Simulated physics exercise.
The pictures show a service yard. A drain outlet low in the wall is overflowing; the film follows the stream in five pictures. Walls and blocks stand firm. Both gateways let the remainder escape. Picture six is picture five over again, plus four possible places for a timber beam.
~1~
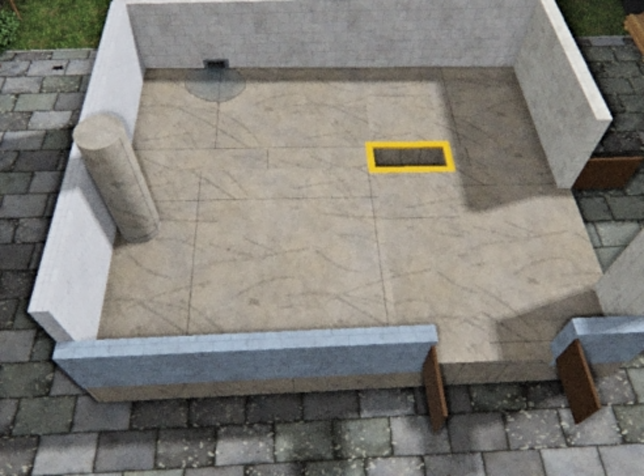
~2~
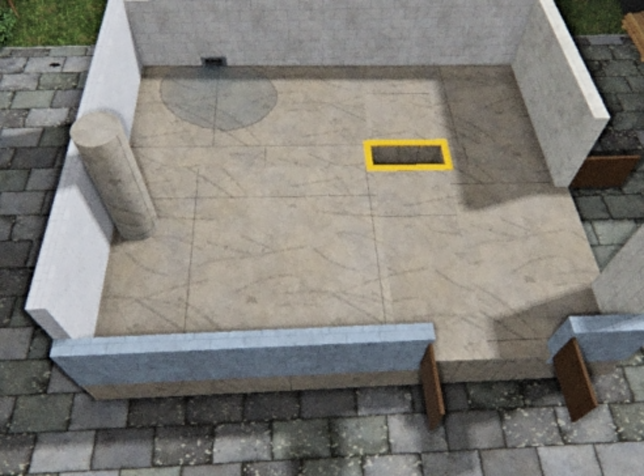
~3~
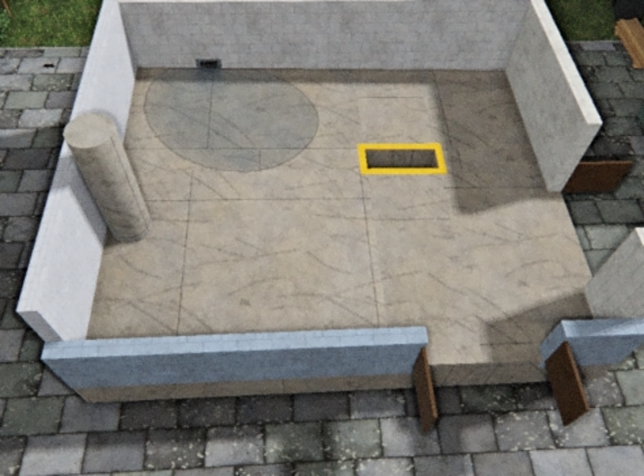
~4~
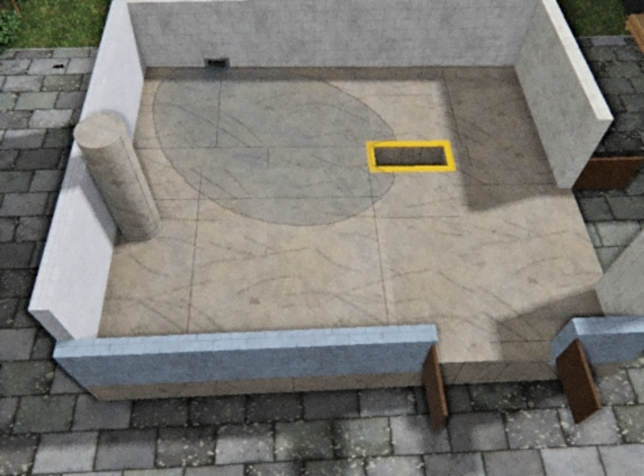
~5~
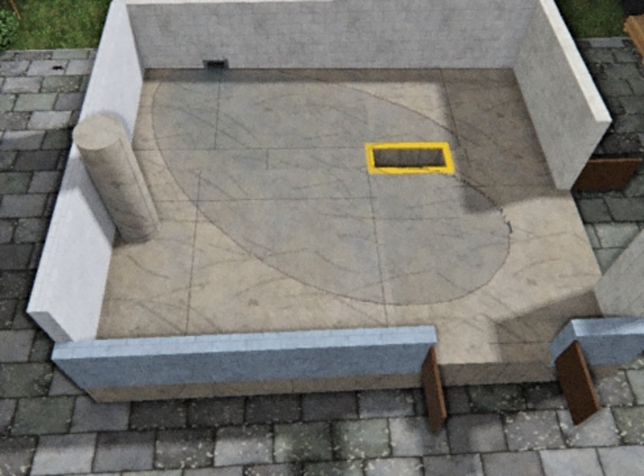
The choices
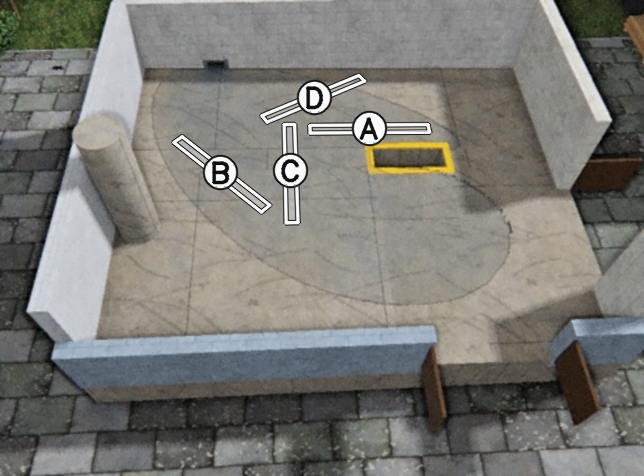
A dark wet patch spread across the walled yard's pale floor, starting small beside an opening at the back wall, widening toward the lower right, and reaching around the yellow-edged drain.
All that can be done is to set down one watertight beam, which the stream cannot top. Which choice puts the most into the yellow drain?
The best position is B.
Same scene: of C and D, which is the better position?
That would be C.
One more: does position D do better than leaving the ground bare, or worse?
It is worse.
On the marked copy, A from (310, 129) to (428, 128); B from (178, 139) to (265, 208); C from (292, 222) to (289, 124); D from (264, 118) to (361, 78).
With A, about 10 % of the stream runs into the yellow drain, about 89 % out by the gates.
With B, about 29 % of the stream runs into the yellow drain, about 71 % out by the gates.
With C, about 19 % of the stream runs into the yellow drain, about 80 % out by the gates.
With D, about 9 % of the stream runs into the yellow drain, about 91 % out by the gates.
